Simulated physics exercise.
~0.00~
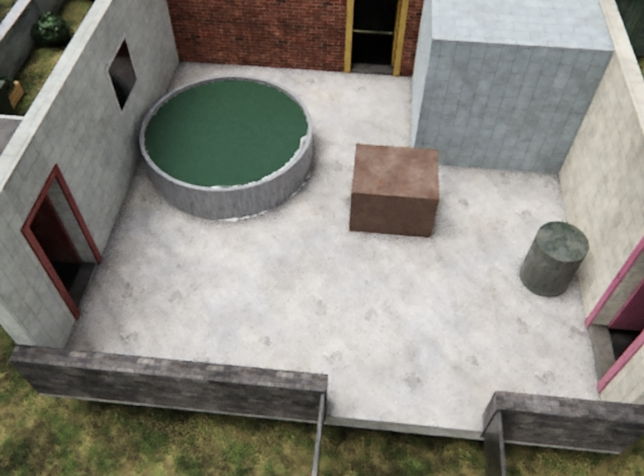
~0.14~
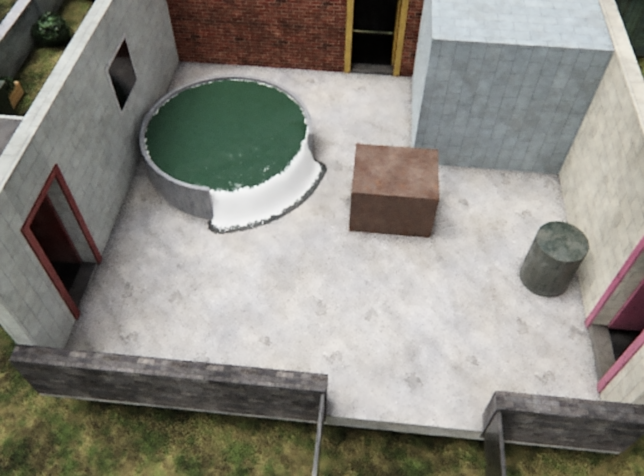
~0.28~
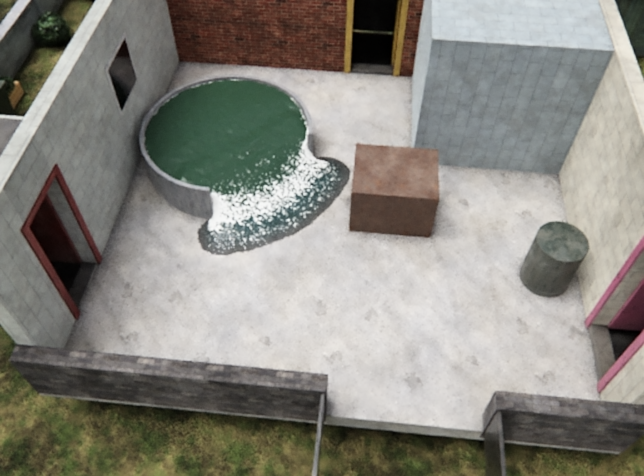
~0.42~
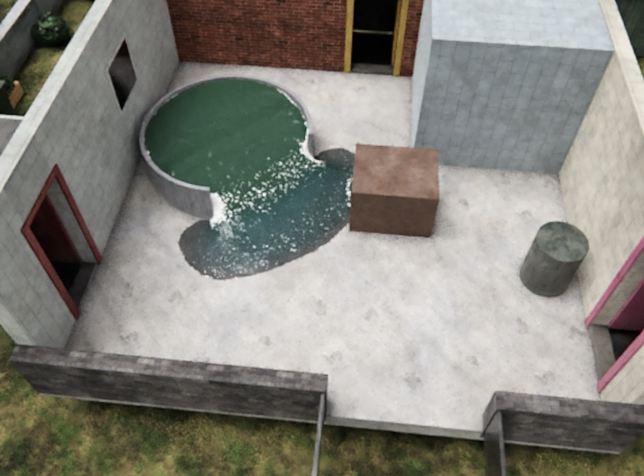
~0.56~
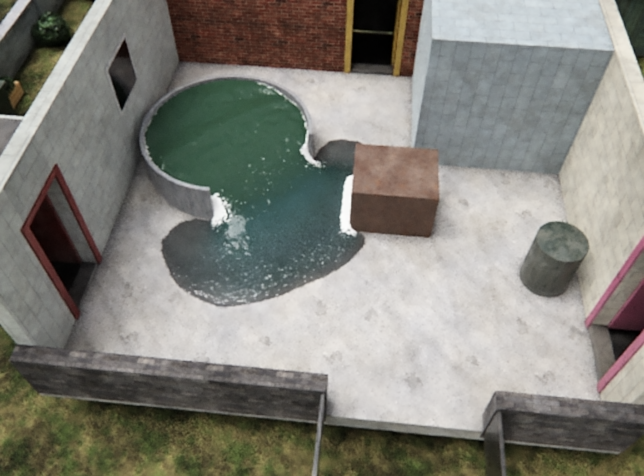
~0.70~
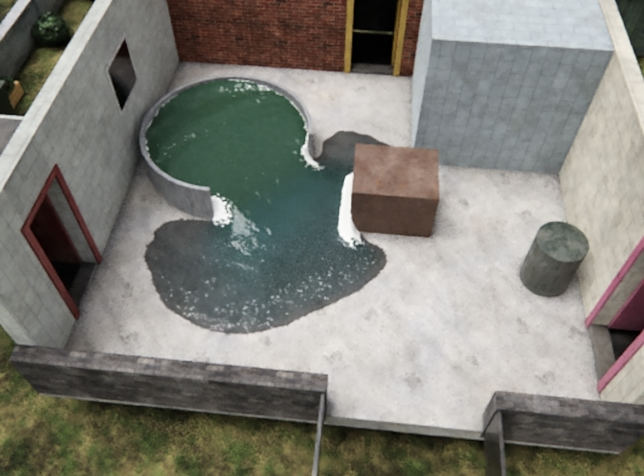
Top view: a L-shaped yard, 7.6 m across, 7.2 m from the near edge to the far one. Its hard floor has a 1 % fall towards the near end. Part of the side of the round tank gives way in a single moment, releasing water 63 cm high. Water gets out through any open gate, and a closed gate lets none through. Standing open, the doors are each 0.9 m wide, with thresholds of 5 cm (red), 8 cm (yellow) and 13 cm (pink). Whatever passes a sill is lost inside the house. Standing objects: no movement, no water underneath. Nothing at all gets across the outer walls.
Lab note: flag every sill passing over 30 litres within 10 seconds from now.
Red door flagged, yellow door not flagged, pink door not flagged.
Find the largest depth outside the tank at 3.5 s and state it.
About 30 cm at most.
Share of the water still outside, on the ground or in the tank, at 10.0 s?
Roughly 62 percent.
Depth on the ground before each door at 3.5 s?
Depths in cm: Red 3, yellow 12, pink 13.
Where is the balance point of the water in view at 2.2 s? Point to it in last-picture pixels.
I'd say somewhere around (273, 212).
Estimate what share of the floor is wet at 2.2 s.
Close to 50 in a hundred.
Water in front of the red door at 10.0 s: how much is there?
Close to 6.5 cm of depth.
After 1.4 s water covers 40 % of the floor and is deepest (40 cm) near (342, 216); red door not reached, yellow door not reached, pink door not reached.
After 2.2 s water covers 50 % of the floor and is deepest (42 cm) near (284, 394); red door not reached, yellow door not reached, pink door not reached.
After 3.5 s water covers 65 % of the floor and is deepest (30 cm) near (259, 391); red door 3 cm at the sill, 0 L in, yellow door 12 cm at the sill, 1 L in, pink door 13 cm at the sill, 0 L in.
After 6.0 s water covers 90 % of the floor and is deepest (18 cm) near (56, 371); red door 9 cm at the sill, 37 L in, yellow door 6 cm at the sill, 9 L in, pink door 11 cm at the sill, 2 L in.
After 10.0 s water covers 100 % of the floor and is deepest (12 cm) near (297, 395); red door 7 cm at the sill, 55 L in, yellow door 2 cm at the sill, 9 L in, pink door 7 cm at the sill, 2 L in.
